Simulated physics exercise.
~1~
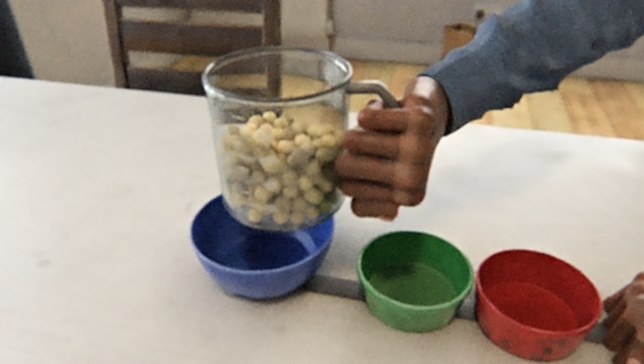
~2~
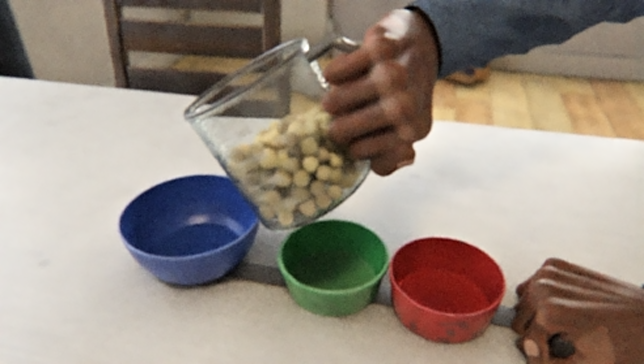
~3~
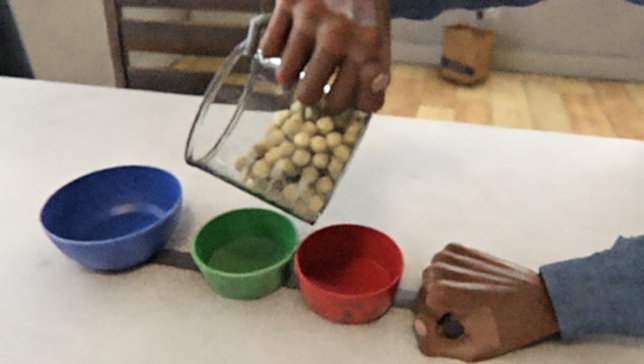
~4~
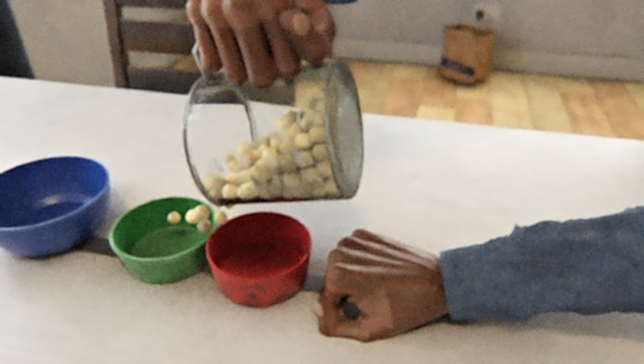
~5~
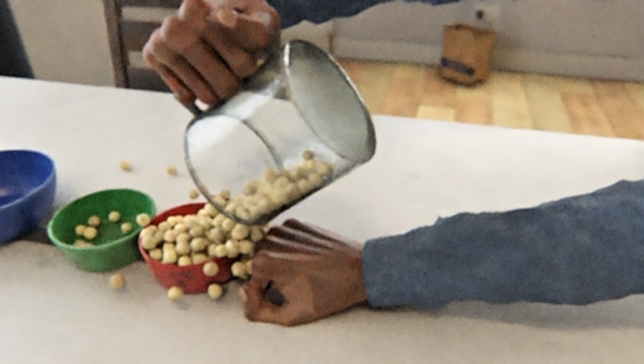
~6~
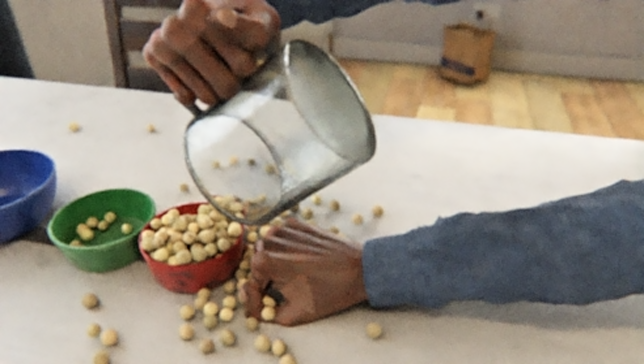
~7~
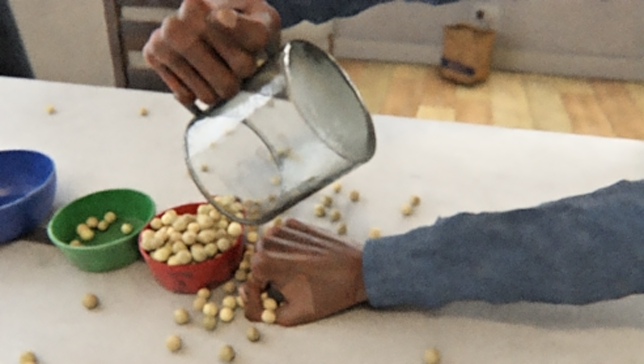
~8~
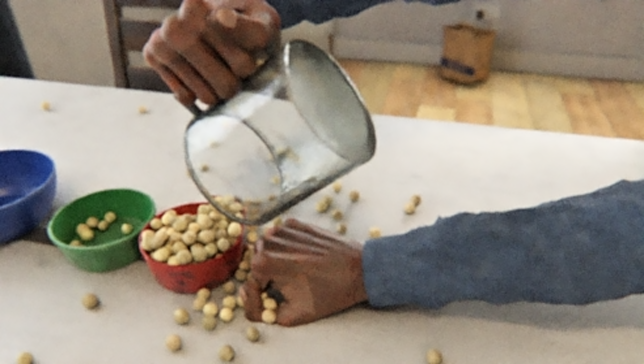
Hands slide joined bowls left while tipping a glass jug of pale nuts, overfilling the red bowl and scattering many across the table.
